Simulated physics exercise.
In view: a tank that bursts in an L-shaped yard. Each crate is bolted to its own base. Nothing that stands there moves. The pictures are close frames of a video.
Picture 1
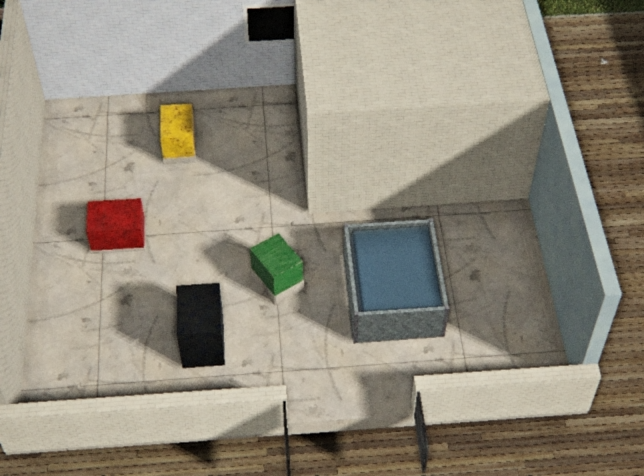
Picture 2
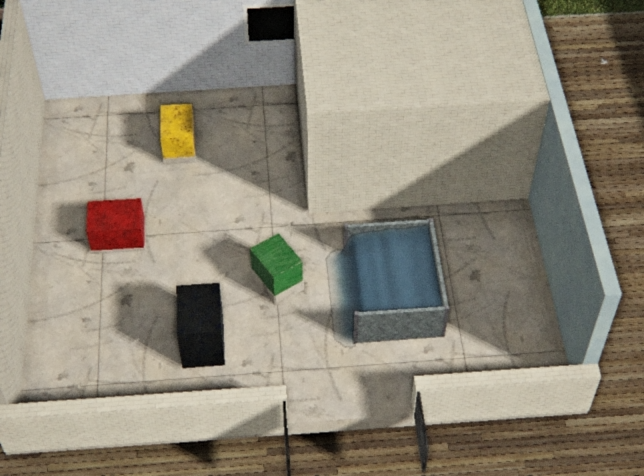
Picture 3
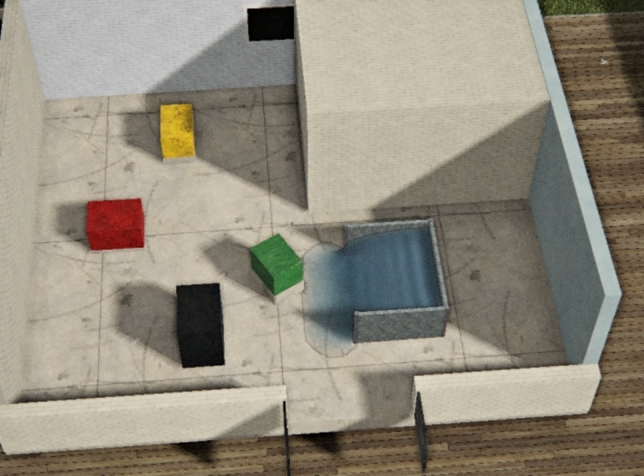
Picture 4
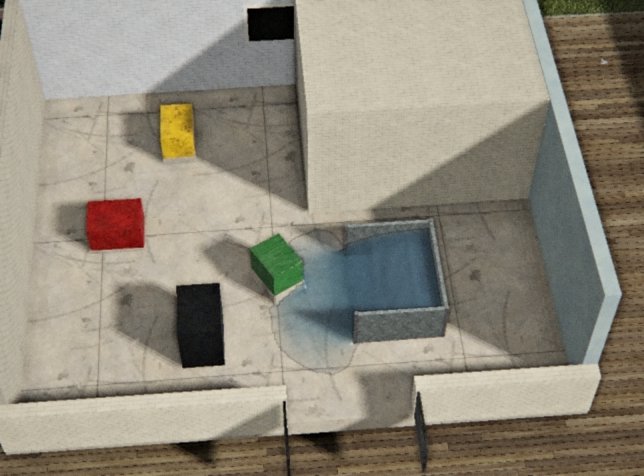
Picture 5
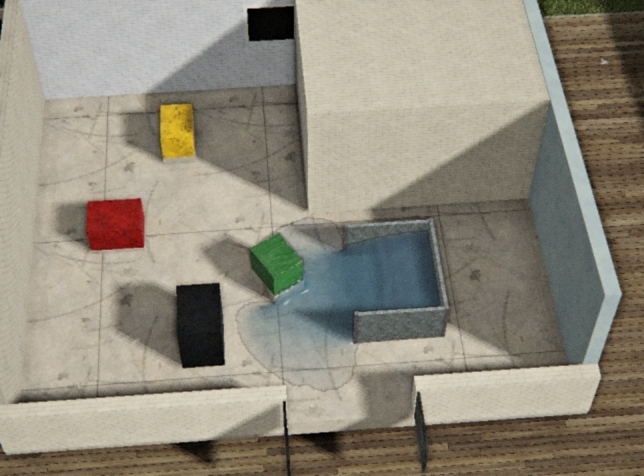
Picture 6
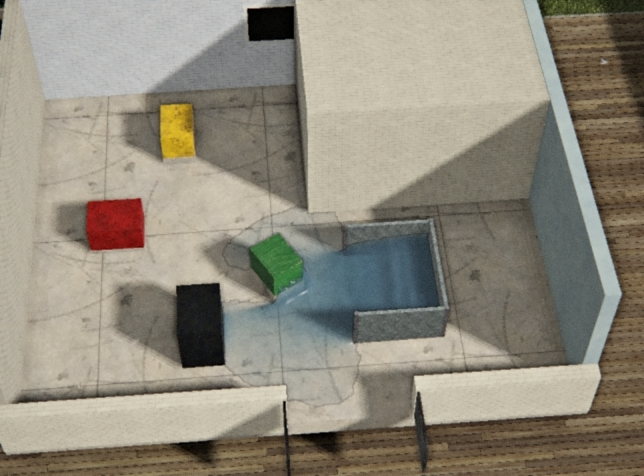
Walled yard with a tank opening on its left side, blue water spreading past the green block and reaching the black one.
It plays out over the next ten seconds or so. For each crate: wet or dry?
One by one: The yellow crate keeps dry; the red crate is soaked; the green crate is soaked.
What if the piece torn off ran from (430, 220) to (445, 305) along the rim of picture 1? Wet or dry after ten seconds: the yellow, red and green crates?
In short: The yellow one is spared; the red one is soaked; the green one keeps dry.
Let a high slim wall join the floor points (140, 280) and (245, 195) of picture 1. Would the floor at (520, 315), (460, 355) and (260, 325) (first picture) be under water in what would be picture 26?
As listed: Not flooded, not flooded, wet.
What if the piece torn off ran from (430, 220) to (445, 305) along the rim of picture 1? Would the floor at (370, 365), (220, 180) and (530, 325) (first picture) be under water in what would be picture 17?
As listed: Free of water, free of water, covered.
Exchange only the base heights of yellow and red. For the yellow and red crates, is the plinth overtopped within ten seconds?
In short: The yellow crate is topped, the red crate is spared.
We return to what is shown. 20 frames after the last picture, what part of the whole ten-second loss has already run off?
I make it 30 per cent.
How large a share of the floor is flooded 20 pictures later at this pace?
Roughly 65 per cent.
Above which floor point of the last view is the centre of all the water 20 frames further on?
Near (216, 282).
A moment on, water covers 25 % of the floor; the yellow crate not reached, the red crate water round its plinth, the green crate water round its plinth.
Next, water covers 45 % of the floor; the yellow crate water round its plinth, the red crate water round its plinth, the green crate water round its plinth.
Then, water covers 65 % of the floor; the yellow crate water round its plinth, the red crate water round its plinth, the green crate water round its plinth.
Later, water covers 70 % of the floor; the yellow crate water round its plinth, the red crate water round its plinth, the green crate water round its plinth.
In the end, water covers 70 % of the floor; the yellow crate stayed above the water, the red crate was topped, the green crate was topped.
